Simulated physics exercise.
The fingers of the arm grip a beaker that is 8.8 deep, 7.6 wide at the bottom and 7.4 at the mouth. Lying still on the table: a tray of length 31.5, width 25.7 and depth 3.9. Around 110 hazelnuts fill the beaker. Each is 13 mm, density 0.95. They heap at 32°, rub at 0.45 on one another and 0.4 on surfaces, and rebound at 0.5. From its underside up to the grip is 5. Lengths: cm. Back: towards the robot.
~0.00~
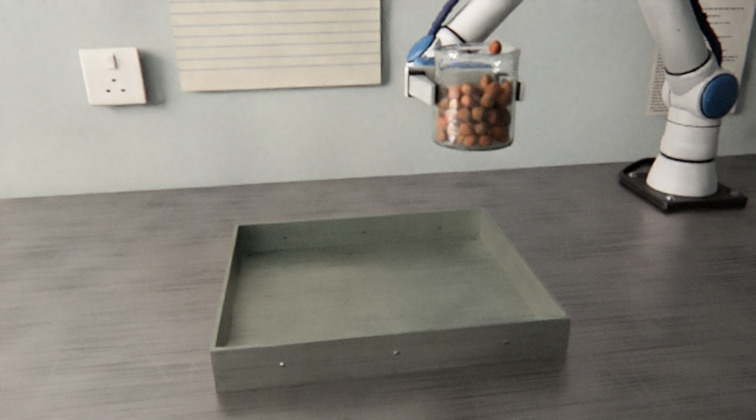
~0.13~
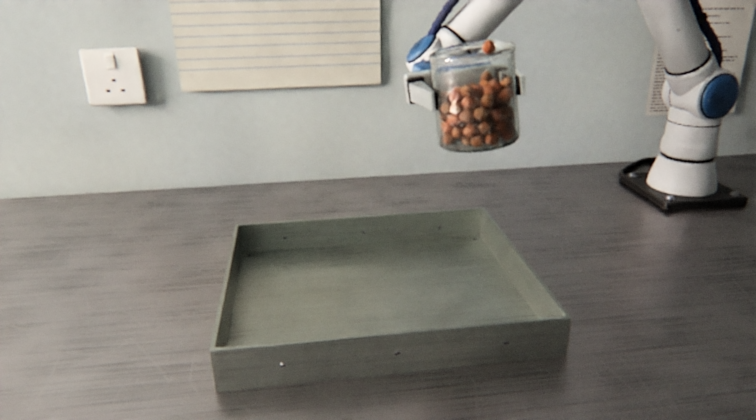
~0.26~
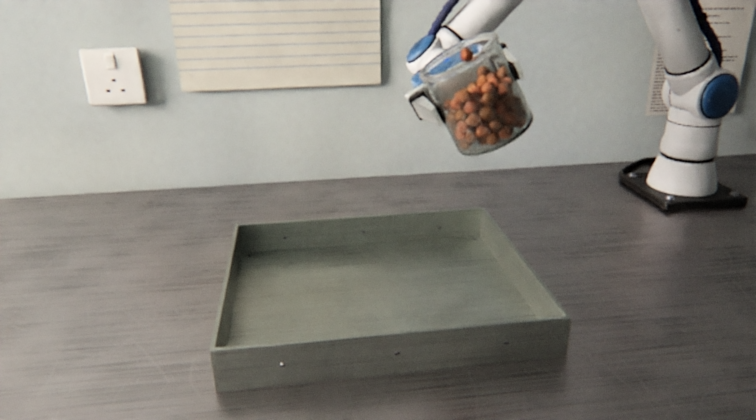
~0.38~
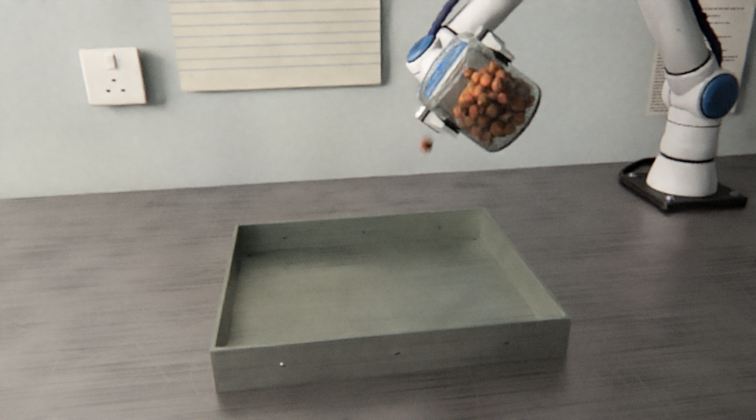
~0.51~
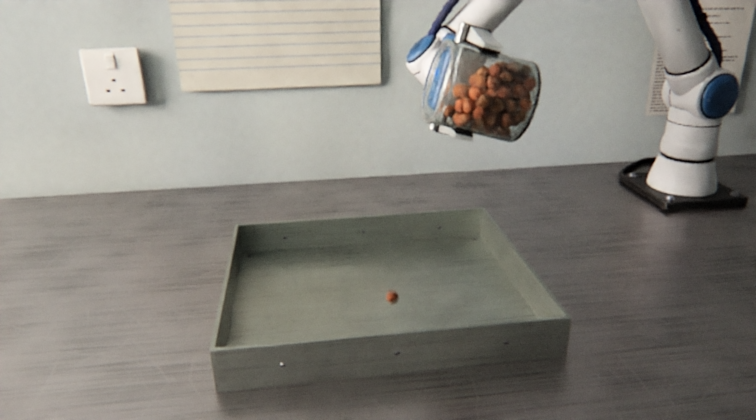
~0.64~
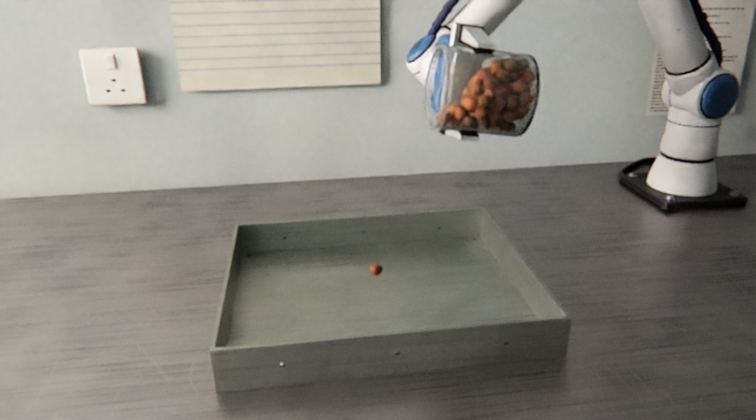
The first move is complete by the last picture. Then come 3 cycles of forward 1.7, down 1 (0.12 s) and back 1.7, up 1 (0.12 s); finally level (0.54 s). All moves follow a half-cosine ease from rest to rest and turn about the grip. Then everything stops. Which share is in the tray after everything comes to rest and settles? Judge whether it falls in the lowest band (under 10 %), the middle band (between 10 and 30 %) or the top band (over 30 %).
It falls in the middle band.
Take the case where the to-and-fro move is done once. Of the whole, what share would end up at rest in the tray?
Approx. 5 per cent.
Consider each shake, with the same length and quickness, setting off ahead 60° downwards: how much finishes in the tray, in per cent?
About 5 per cent.
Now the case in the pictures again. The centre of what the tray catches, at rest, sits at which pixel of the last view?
(375, 287).
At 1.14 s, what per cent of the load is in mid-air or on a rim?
Logged share: Close to 4 per cent.
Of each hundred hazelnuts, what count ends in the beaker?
Near 85 in a hundred.
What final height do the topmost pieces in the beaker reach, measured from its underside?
It reaches close to 6.5 cm in the end.
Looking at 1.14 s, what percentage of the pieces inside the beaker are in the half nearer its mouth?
Roughly 35 per cent.
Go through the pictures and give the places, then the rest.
In the first frame, beaker middle at (474, 97), level; upper third of the load around (477, 93), from x 440 to 505, top at y 45; 106 in the beaker.
In the second frame, beaker middle at (475, 97), tilted 8° forward; upper third of the load around (482, 93), from x 445 to 510, top at y 45.
In the third frame, beaker middle at (477, 96), tilted 28° forward; upper third of the load around (486, 92), from x 450 to 520, top at y 55.
In the fourth frame, beaker middle at (479, 95), tilted 54° forward; upper third of the load around (494, 85), from x 425 to 525, top at y 70; 105 in the beaker, 1 in flight or on a rim.
In the fifth frame, beaker middle at (480, 93), tilted 74° forward; upper third of the load around (499, 80), from x 390 to 530, top at y 65; 105 in the beaker, 1 in the tray.
In the sixth frame, beaker middle at (481, 92), tilted 82° forward; upper third of the load around (503, 79), from x 375 to 525, top at y 60; 105 in the beaker, 1 in the tray.
By 1.14 s, tilted 82° forward, highest piece 24 above the table; 97 in the beaker, 5 in the tray, 4 in flight or on a rim.
By 1.65 s, tilted 37° forward, highest piece 24 above the table; 90 in the beaker, 15 in the tray, 1 in flight or on a rim.
By 2.10 s, level, highest piece 24 above the table; 90 in the beaker, 16 in the tray.
By 3.15 s, level, highest piece 24 above the table; 90 in the beaker, 16 in the tray.
Final count, 90 in the beaker, 16 in the tray. That is 15 % in the tray.
